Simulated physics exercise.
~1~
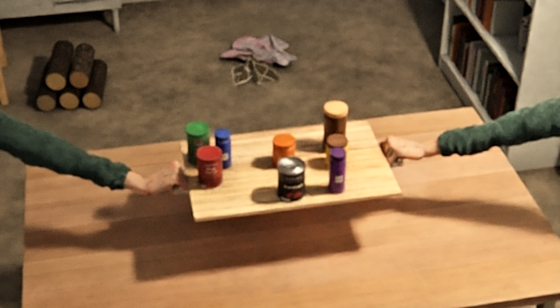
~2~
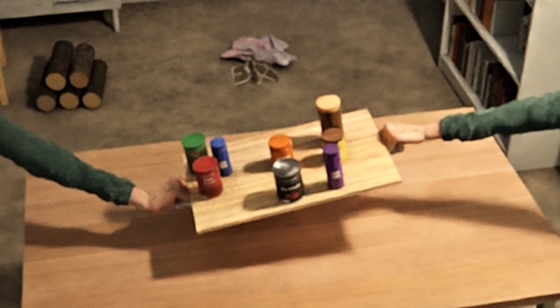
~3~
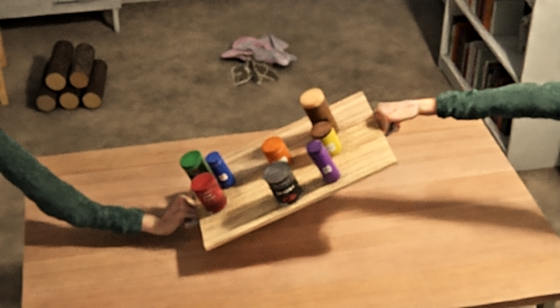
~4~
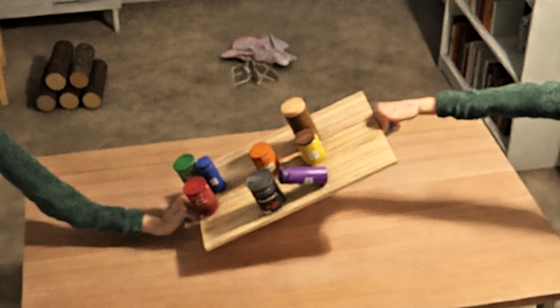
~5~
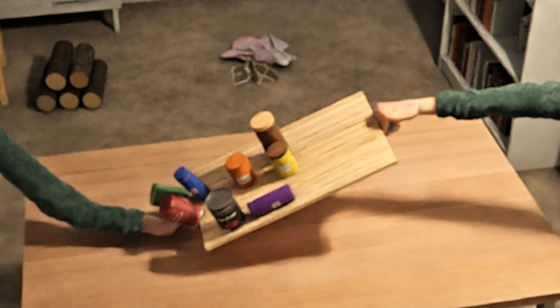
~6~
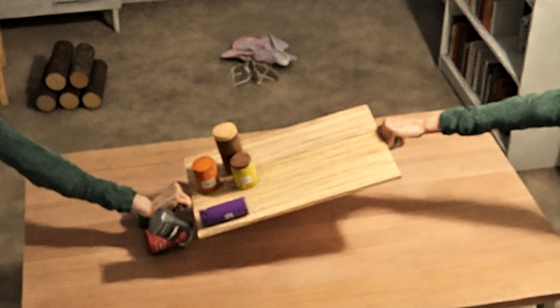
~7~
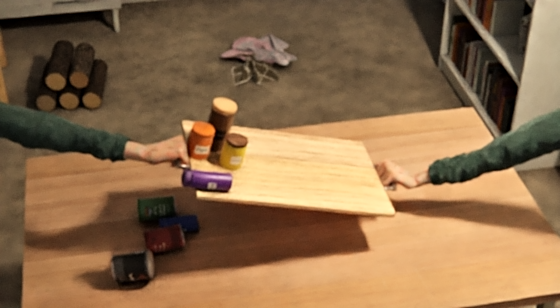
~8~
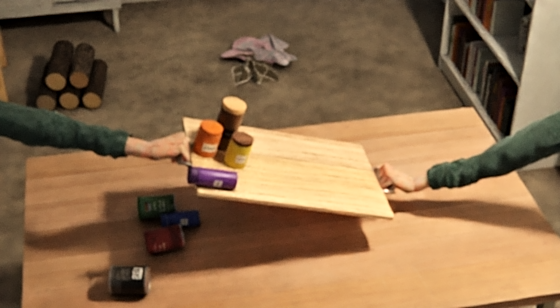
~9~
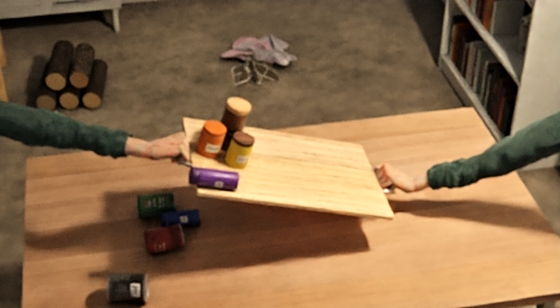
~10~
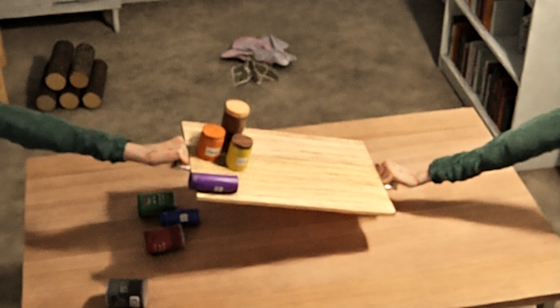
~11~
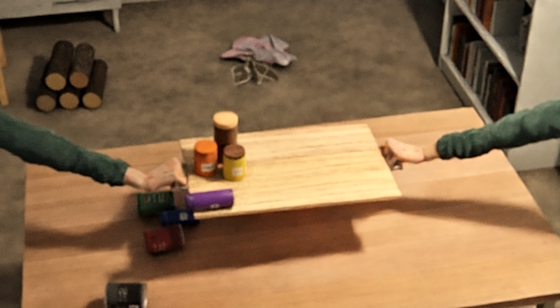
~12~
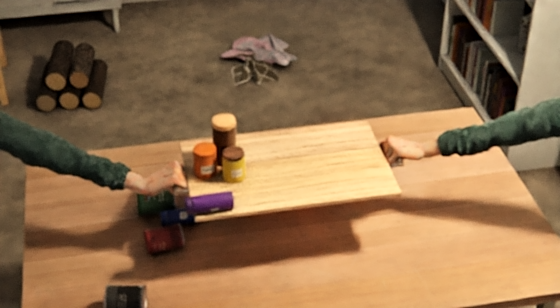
A wooden tray of eight containers, held by two hands above a table, dips left; the purple one topples and the green, red, blue and black ones slide off onto the table. It tips right, then levels, with the brown, orange and yellow ones upright beside the fallen purple one.
